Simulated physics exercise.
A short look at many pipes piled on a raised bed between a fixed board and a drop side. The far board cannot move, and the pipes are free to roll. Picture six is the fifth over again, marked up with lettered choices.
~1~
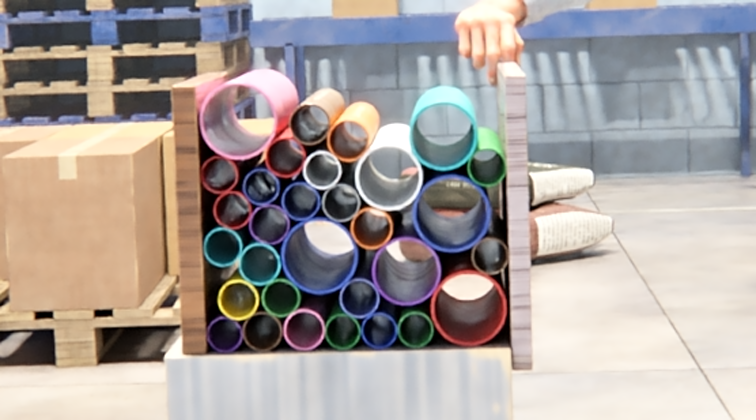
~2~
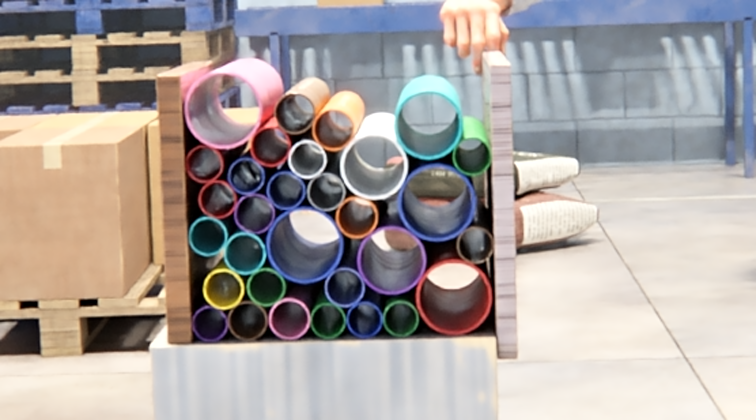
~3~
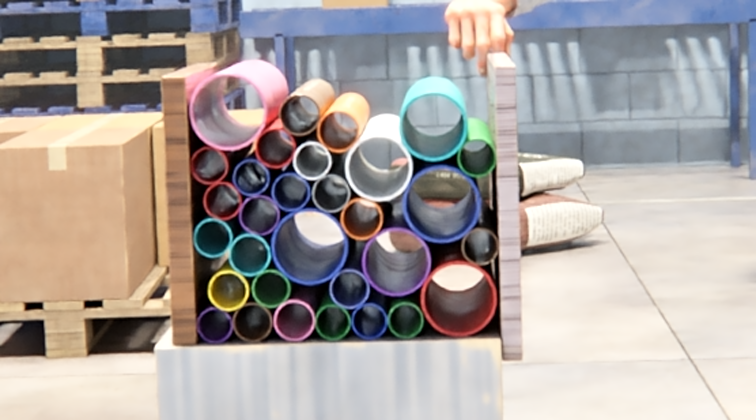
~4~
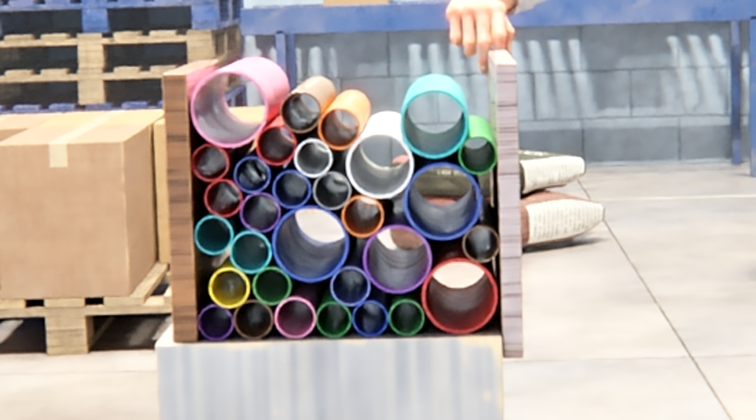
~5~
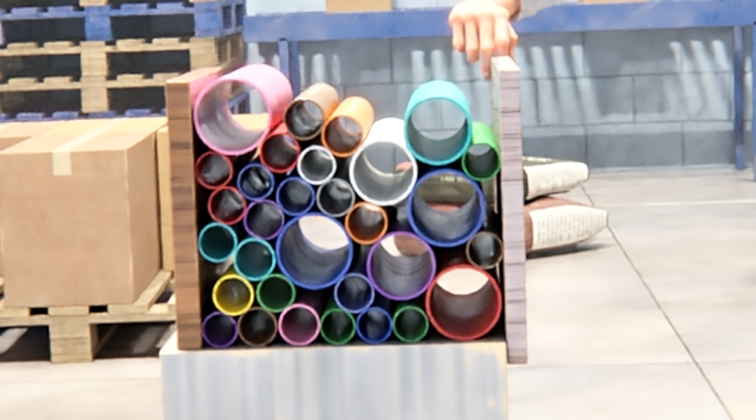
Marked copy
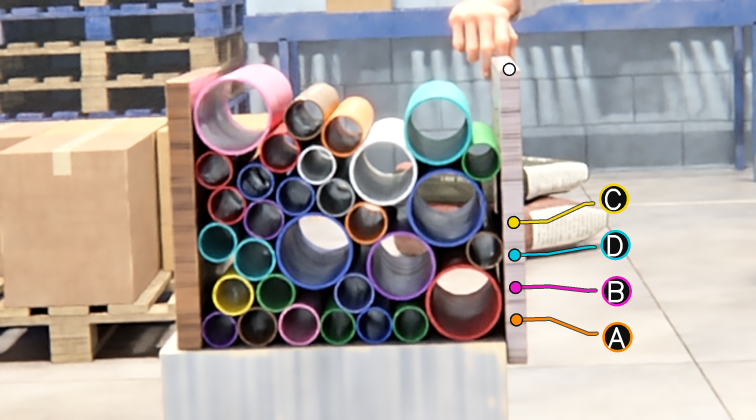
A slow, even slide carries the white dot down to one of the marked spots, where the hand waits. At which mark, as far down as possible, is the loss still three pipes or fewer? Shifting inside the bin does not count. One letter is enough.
The lowest mark that will do is D.
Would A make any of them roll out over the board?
Yes, at A.
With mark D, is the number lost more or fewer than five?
Fewer than five.
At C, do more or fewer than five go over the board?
It loses fewer than five.
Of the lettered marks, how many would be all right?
Two of the four.
On the marked copy, A at (516, 320); B at (515, 287); C at (514, 222); D at (514, 255); the white dot at (509, 70).
With D. Early on, top of the board (501, 152).
Further on, top of the board (504, 246).
At the end, top of the board (504, 254), one out over the board.
As for the rest, A more than three out over the board; B more than three out over the board; C none out over the board.
